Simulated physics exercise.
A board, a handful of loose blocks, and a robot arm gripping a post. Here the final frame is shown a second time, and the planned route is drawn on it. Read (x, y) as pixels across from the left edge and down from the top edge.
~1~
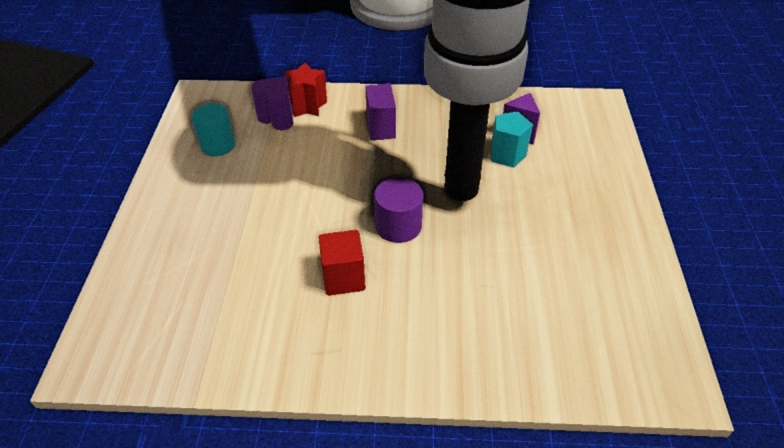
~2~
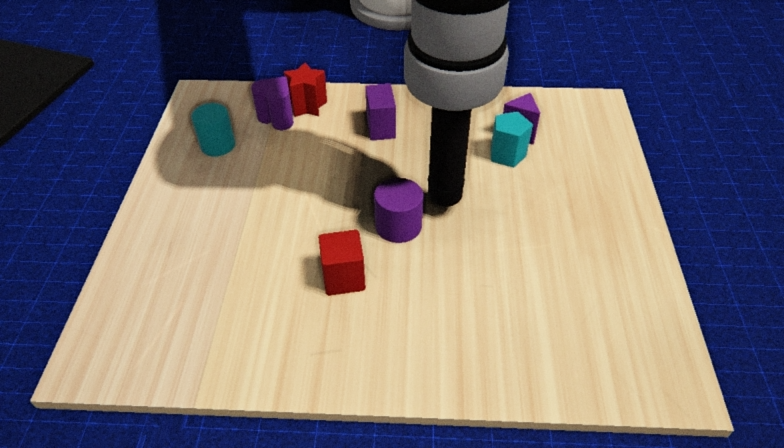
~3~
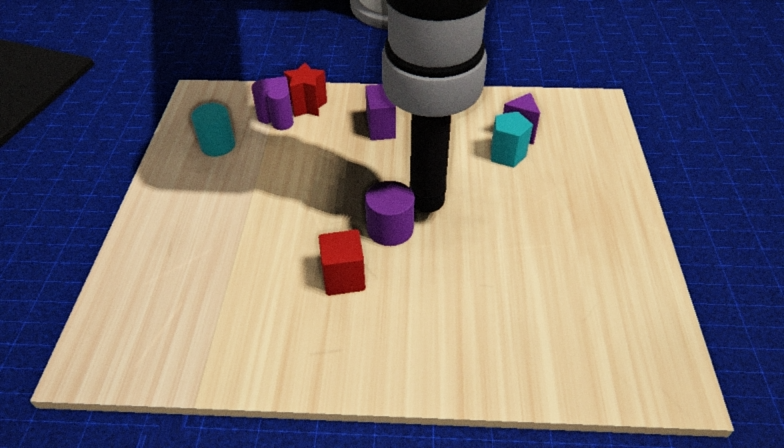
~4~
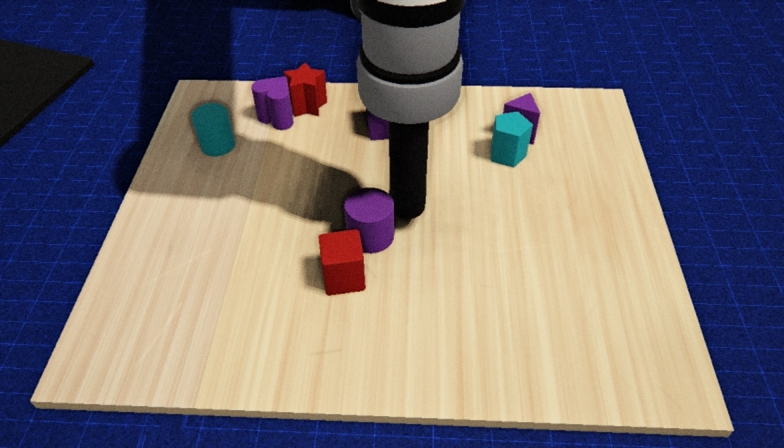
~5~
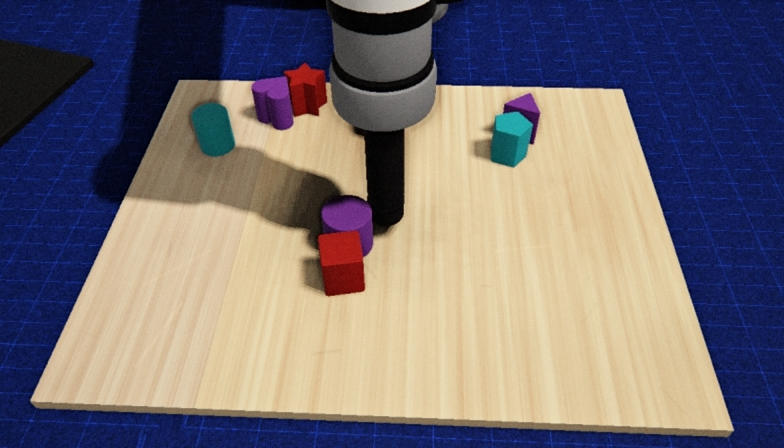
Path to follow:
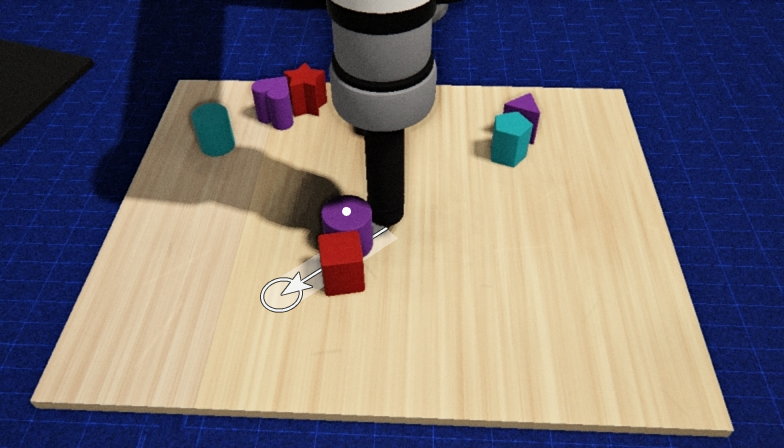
On a pale wooden board over a blue gridded floor, seen from above at an angle by a still camera, a grey and black robot arm holds a dark post. A purple cylinder and red cube sit near the middle, with purple, red and teal blocks towards the back. The arm sweeps the post left and slightly nearer, pushing the cylinder leftward until it is close behind the cube.
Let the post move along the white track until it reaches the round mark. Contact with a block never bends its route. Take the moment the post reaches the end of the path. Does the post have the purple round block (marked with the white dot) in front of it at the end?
My answer is no.
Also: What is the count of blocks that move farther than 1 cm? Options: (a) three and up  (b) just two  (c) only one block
My pick is b.
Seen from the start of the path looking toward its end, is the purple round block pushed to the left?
Answer: No.
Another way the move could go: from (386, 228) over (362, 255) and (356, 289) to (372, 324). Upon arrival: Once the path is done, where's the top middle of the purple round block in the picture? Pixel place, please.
Just about (311, 227).
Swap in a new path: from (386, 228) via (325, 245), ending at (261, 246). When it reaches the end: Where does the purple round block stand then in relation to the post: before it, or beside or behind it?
It slips out to the side or back.
Path on the board, from (386, 228) to (282, 295); the dot is on the purple round block.
On the path given first. One third of the way, post (351, 236); red square (336, 254), turned 15° anticlockwise; purple round block (305, 226).
Two thirds of the way, post (316, 258); red square (320, 277), turned 45° anticlockwise; purple round block (268, 237).
At the end, post (278, 281); red square (308, 289), turned 95° anticlockwise; purple round block (240, 243).
